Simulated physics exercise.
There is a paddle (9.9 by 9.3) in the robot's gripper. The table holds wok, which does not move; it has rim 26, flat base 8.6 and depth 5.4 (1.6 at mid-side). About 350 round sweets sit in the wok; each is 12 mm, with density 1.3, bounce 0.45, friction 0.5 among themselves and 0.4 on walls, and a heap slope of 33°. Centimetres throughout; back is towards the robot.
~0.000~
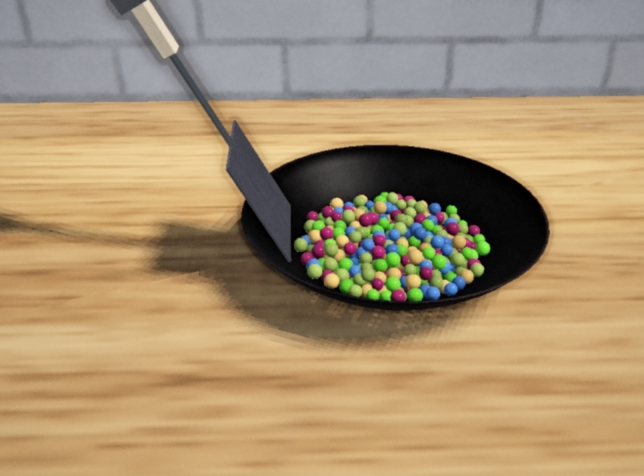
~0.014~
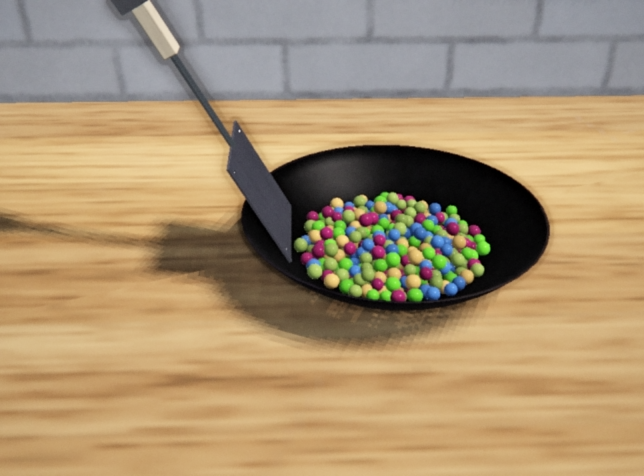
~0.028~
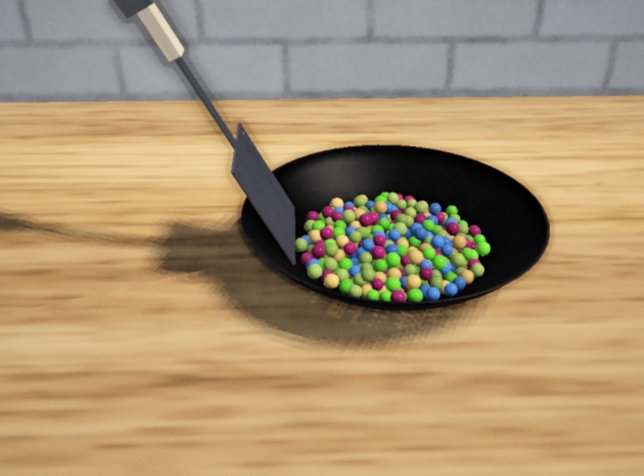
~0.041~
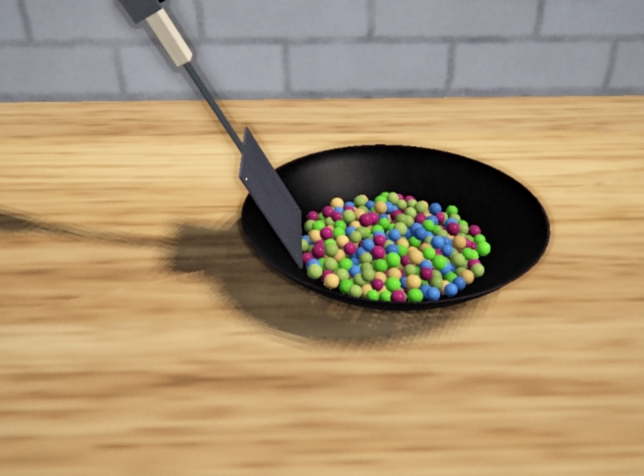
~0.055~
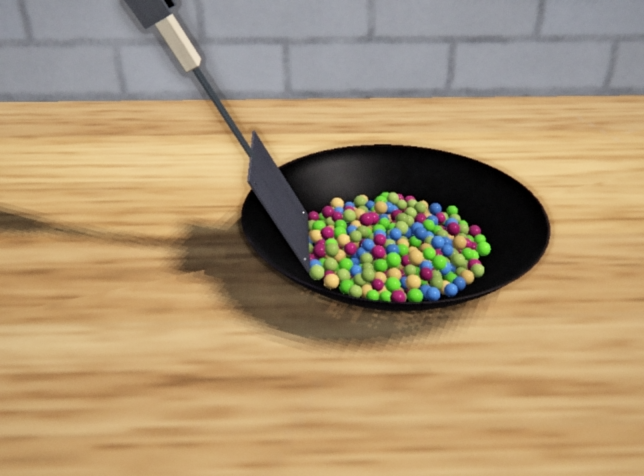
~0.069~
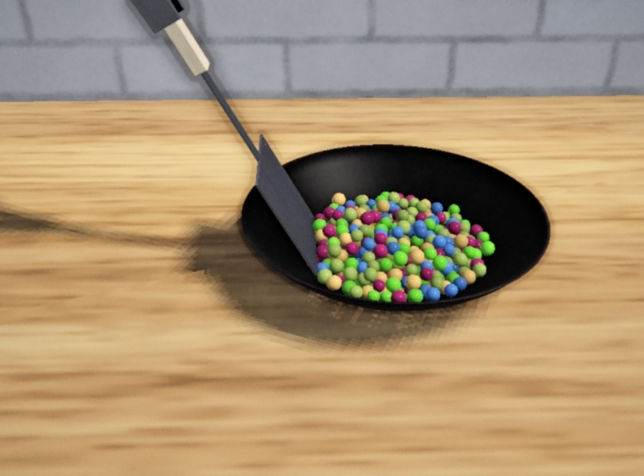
A light wooden tabletop stands before a grey brick wall, seen from slightly above by a camera that stays still. A black wok right of centre holds a heap of small round sweets in green, blue, magenta and peach, with a grey paddle slanting in at its left side. The paddle shifts slowly right and slightly down inside the motionless wok, nudging the sweets at the heap's left edge.
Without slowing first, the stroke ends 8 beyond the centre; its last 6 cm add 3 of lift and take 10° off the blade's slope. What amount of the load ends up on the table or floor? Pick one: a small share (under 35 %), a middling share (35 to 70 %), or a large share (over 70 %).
A small share.
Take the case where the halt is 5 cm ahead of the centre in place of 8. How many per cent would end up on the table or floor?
Then about 0 per cent.
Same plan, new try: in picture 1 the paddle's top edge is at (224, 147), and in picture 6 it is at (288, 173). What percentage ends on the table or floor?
Off the vessel, on the table or floor: Some 55 percent.
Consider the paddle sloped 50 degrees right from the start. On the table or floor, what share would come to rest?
Near 15 %.
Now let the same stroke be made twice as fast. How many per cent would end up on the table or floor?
I'd say close to 50 per cent.
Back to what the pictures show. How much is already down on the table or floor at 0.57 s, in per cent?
About 20 per cent.
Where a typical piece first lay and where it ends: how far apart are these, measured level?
Somewhere around 8 centimetres, I'd say.
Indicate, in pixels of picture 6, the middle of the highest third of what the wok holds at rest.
Pixel position: Approx. (490, 224).
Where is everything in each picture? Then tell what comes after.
In the first picture, the paddle top edge at (231, 143), sloping 62°; upper third of the load around (392, 237), from x 300 to 485, top at y 200; 351 in the wok.
In the second picture, the paddle top edge at (231, 143), sloping 62°; upper third of the load around (392, 237), from x 300 to 485, top at y 200.
In the third picture, the paddle top edge at (236, 146), sloping 62°; upper third of the load around (393, 237), from x 300 to 485, top at y 200.
In the fourth picture, the paddle top edge at (243, 150), sloping 62°; upper third of the load around (393, 237), from x 300 to 485, top at y 200.
In the fifth picture, the paddle top edge at (251, 154), sloping 62°; upper third of the load around (393, 237), from x 305 to 485, top at y 200.
In the sixth picture, the paddle top edge at (259, 158), sloping 62°; upper third of the load around (395, 236), from x 310 to 485, top at y 200; 351 in the wok.
After 0.19 s, sloping 62°, highest piece 5 above the table; 351 in the wok.
After 0.31 s, sloping 58°, highest piece 7 above the table; 344 in the wok, 7 on the blade or in flight.
After 0.57 s, sloping 52°, highest piece 7 above the table; 273 in the wok, 76 on the table or floor, 2 on the blade or in flight.
After 1.62 s, sloping 52°, highest piece 6 above the table; 273 in the wok, 78 on the table or floor.
In the end, 273 in the wok, 78 on the table or floor. That is 22 % on the table or floor.
